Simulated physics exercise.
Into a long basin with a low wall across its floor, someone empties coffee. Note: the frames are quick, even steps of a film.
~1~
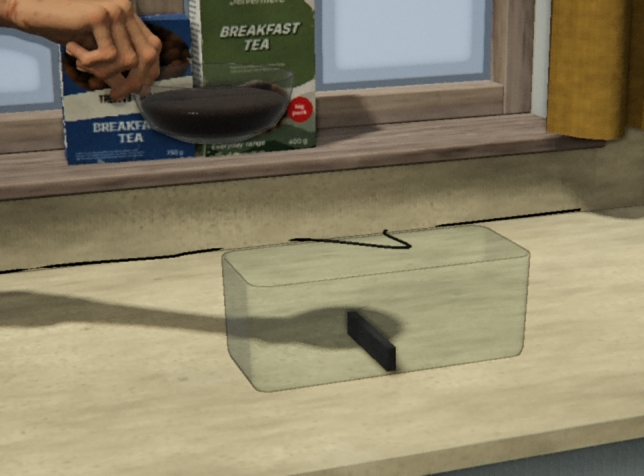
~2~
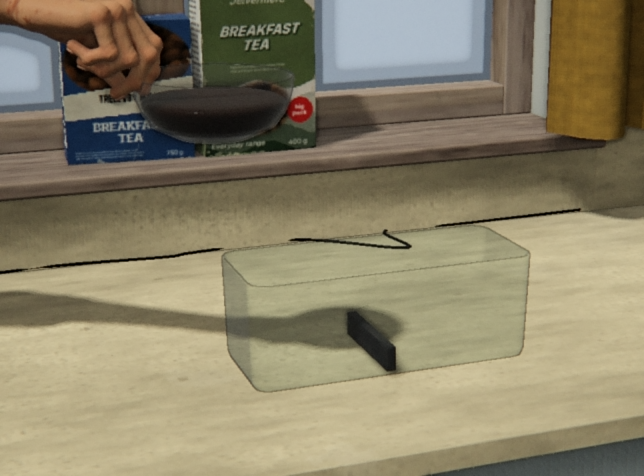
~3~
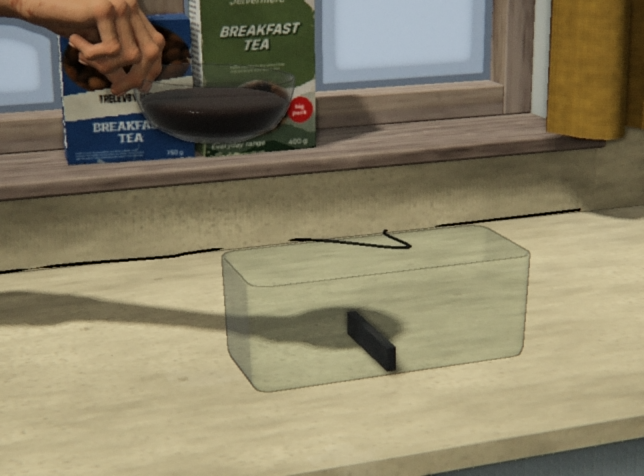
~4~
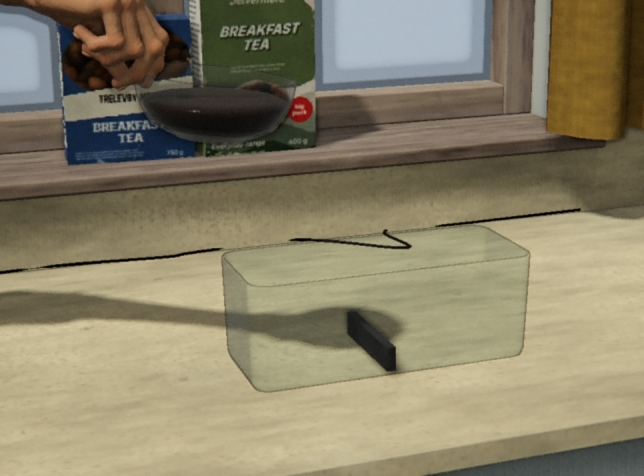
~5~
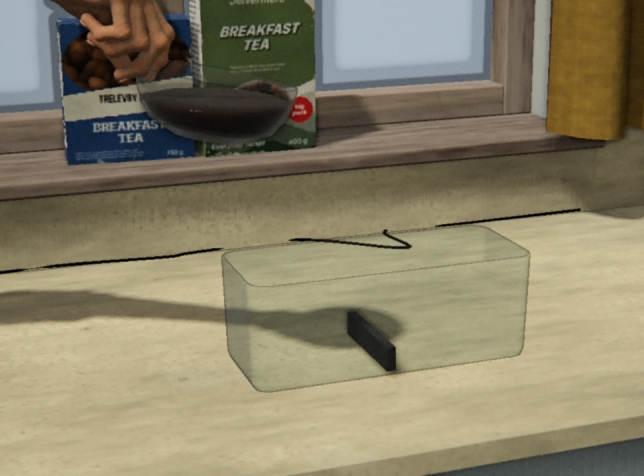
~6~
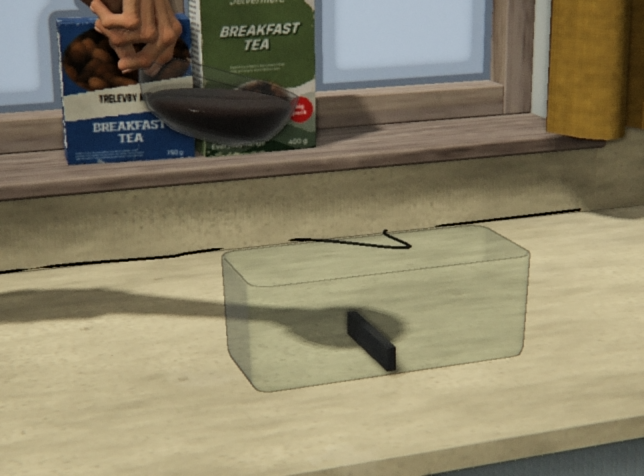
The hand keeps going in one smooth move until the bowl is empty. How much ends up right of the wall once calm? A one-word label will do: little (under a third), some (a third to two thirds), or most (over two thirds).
Little.
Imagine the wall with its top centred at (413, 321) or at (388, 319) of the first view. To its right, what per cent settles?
I'd expect near 15 percent the first time and near 10 percent the next.
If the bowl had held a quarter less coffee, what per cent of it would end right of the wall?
About 10 in a hundred.
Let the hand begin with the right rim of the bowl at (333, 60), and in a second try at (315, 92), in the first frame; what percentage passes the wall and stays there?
Estimate, in order: 65 and 40 per cent.
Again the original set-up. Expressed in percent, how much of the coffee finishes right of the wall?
Roughly 15 %.
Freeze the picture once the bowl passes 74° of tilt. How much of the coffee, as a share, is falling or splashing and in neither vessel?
55 per cent.
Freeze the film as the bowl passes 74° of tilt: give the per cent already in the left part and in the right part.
Roughly 15 per cent on the left, roughly 0 per cent on the right.
A moment on, the bowl is tipped part way and 31 per cent is still to pour, 14 is left of the wall and 0 right of it.
Next, the bowl is tipped on its side and 2 per cent is still to pour, 81 is left of the wall and 8 right of it.
Then the bowl is tipped right over and 0 per cent is still to pour, 84 is left of the wall and 14 right of it.
Later the bowl is tipped right over and 0 per cent is still to pour, 83 is left of the wall and 16 right of it.
In the end 82 per cent lies left of the wall, 16 right of it and 2 outside.
